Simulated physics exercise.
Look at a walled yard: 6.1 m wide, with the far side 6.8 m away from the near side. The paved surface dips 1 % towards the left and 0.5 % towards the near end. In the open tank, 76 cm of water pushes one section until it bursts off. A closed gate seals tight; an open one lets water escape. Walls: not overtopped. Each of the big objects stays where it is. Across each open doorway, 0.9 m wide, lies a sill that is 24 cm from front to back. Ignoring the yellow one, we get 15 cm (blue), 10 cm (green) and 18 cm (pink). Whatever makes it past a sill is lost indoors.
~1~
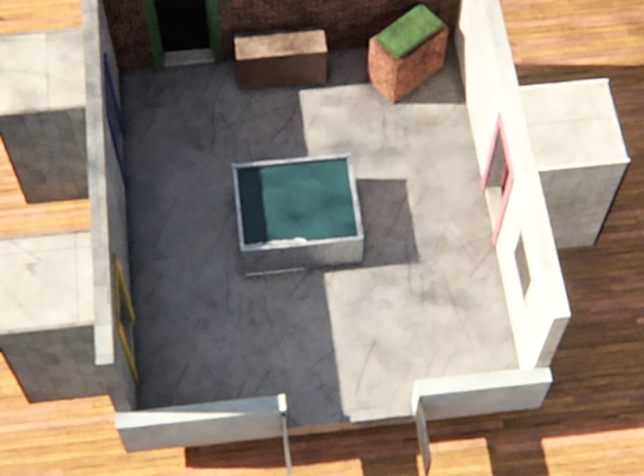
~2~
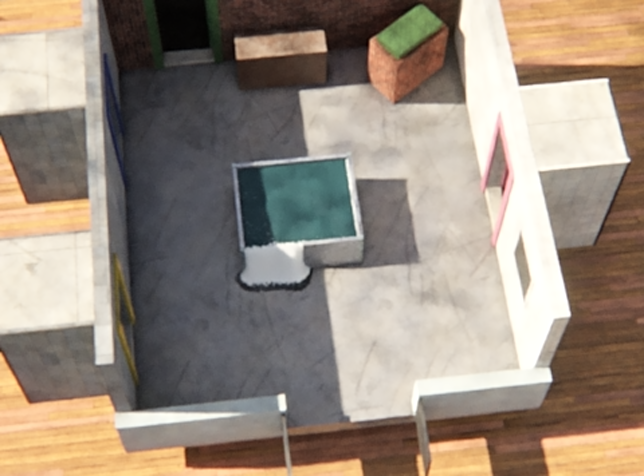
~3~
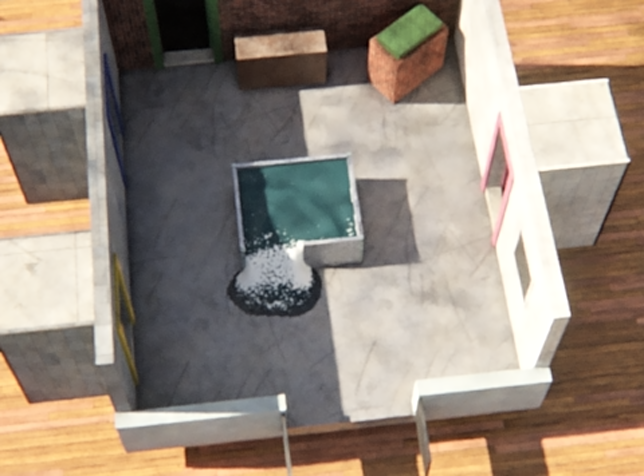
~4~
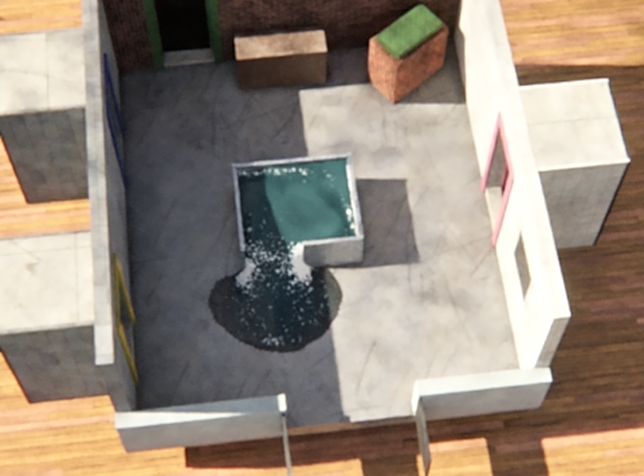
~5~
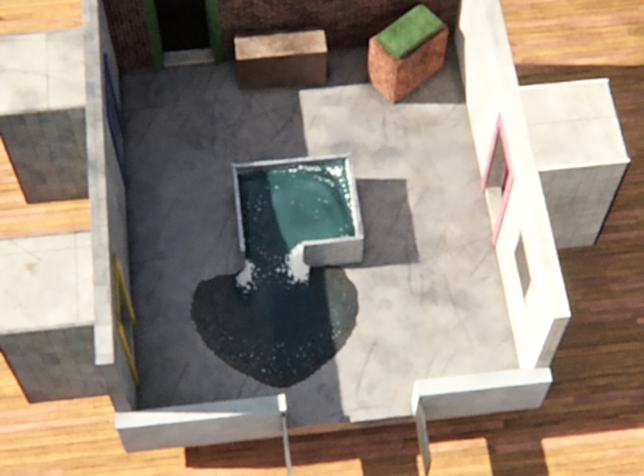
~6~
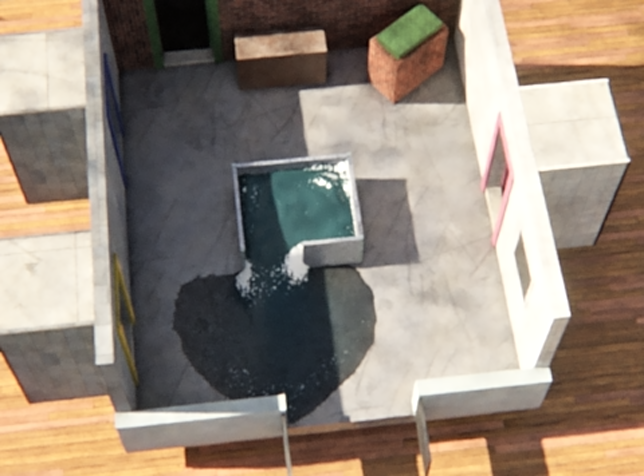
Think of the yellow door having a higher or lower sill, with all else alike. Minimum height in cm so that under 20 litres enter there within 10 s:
12.5 cm.
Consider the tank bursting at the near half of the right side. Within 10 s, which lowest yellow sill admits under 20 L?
Some 6.0 cm.
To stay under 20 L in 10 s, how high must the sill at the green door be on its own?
The green door needs around 6.5 cm.
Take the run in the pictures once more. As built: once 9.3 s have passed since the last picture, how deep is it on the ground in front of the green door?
Lab note: Depth approx. 7.5 cm.
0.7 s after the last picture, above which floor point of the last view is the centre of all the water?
The balance point sits at roughly (278, 276).
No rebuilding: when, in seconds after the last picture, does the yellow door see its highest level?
Approximately 1.8 s.
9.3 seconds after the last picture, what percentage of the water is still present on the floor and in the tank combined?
I'd estimate some 60 in a hundred.
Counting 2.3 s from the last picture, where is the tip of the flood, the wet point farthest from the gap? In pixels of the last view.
Around (516, 388).
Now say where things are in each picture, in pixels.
The open tank at (297, 204) is whole and still, 76 cm deep; the yellow door at (126, 325) is dry, in the first picture.
The front is at (275, 286), 0.3 m from the gap at (274, 262); 0.2 m2 of floor is wet, 76 cm left at the back, in the second picture.
The gap is at (274, 262), the front 0.8 m out at (285, 312); the back of the open tank holds 75 cm, in the third picture.
The gap is at (274, 262), the front 1.4 m out at (278, 347); the back of the open tank holds 68 cm, in the fourth picture.
The gap is at (274, 262), the front 2.0 m out at (278, 382); the back of the open tank holds 64 cm, in the fifth picture.
The gap is at (274, 262), the front 2.6 m out at a hidden place; the back of the open tank holds 65 cm; the yellow door at (126, 325), 2.7 m from the gap, is still 0.9 m from the nearest water, in the sixth picture.
Then, 0.7 s after the last picture water covers 25 % of the floor, deepest (34 cm) near (266, 416); 4 cm at the yellow door, 0 litres in over its 17 cm sill.
Then, 2.3 s after the last picture water covers 30 % of the floor, deepest (26 cm) near (231, 420); 15 cm at the yellow door, 4 litres in over its 17 cm sill.
Then, 9.3 s after the last picture water covers 70 % of the floor, deepest (9 cm) near (139, 430); 7 cm at the yellow door, 5 litres in over its 17 cm sill.
At the yellow door as built, the water peaked near 20 cm, 1.7 s after the last picture.
With a sill of 10 cm, 42 litres would have come in within the 10 s; with 14 cm, 12 litres. So under 20 litres takes about 12.5 cm.
